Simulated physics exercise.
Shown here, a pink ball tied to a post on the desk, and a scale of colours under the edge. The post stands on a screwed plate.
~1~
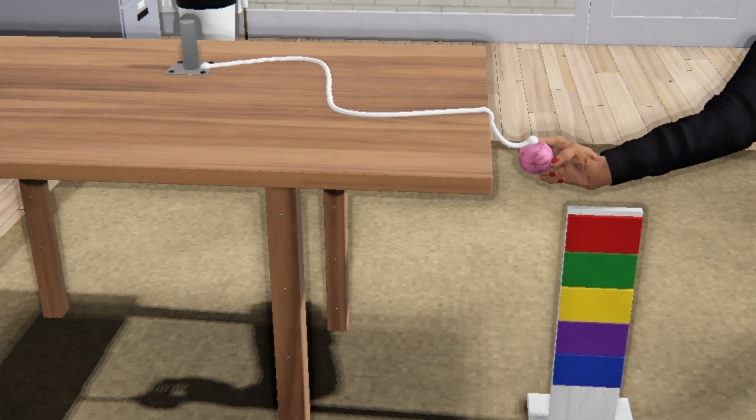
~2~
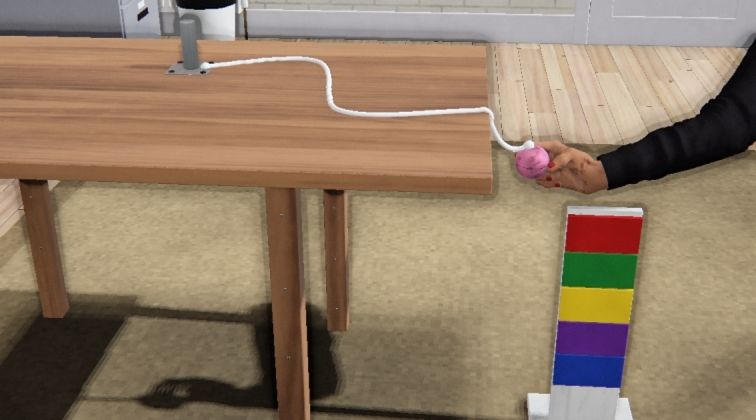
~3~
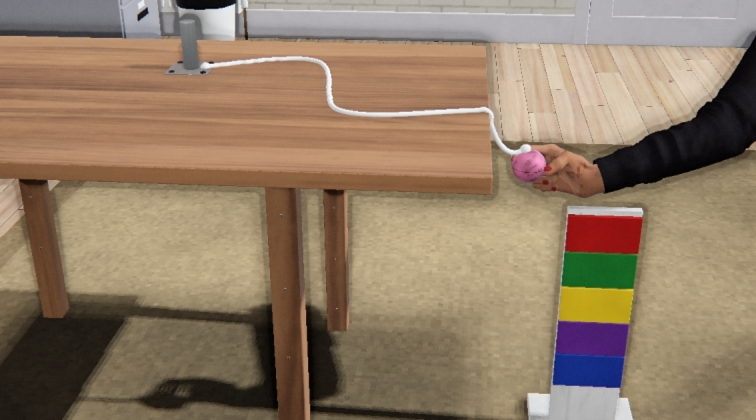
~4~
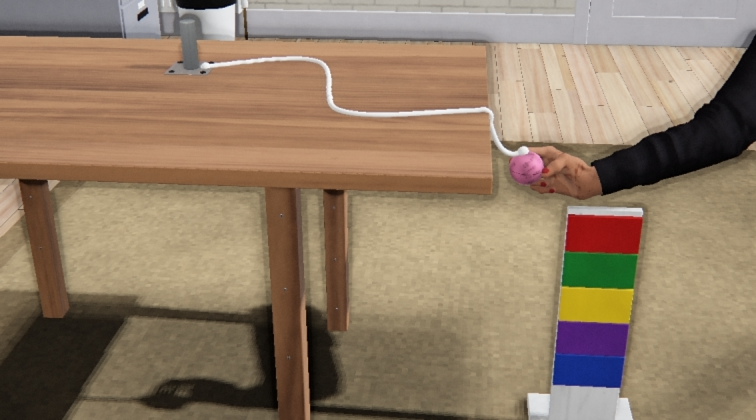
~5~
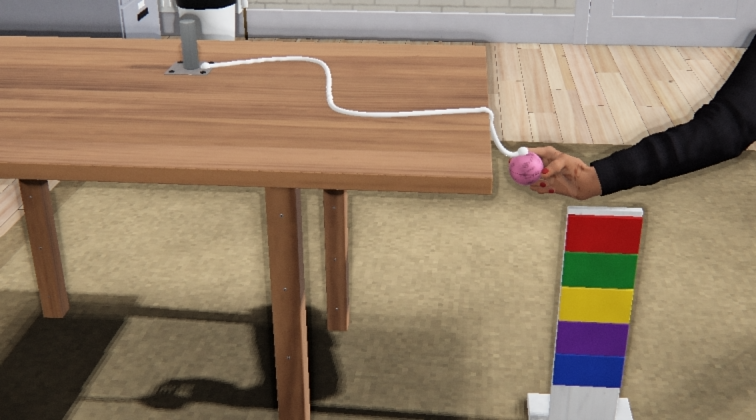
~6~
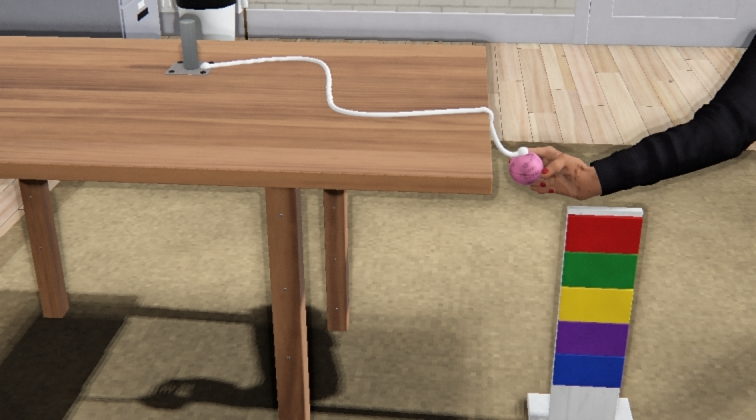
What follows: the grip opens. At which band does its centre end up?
The lead holds its middle at yellow.
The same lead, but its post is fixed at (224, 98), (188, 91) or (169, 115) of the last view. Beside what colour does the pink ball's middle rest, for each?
In that order: Blue; purple; purple.
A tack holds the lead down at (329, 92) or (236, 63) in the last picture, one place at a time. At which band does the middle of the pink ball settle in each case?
It would be red; yellow.
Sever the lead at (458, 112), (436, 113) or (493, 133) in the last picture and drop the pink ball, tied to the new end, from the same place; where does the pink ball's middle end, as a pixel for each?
Near (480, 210), (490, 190) and (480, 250).
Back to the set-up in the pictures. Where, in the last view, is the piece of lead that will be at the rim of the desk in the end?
It lies at about (355, 114).
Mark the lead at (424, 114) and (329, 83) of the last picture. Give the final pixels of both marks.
They go to (486, 161) and to (391, 86).
A little later, ball near (492, 278); level with yellow.
Next, ball near (470, 278); level with yellow.
When it is over, ball near (480, 286); level with yellow. At yellow.
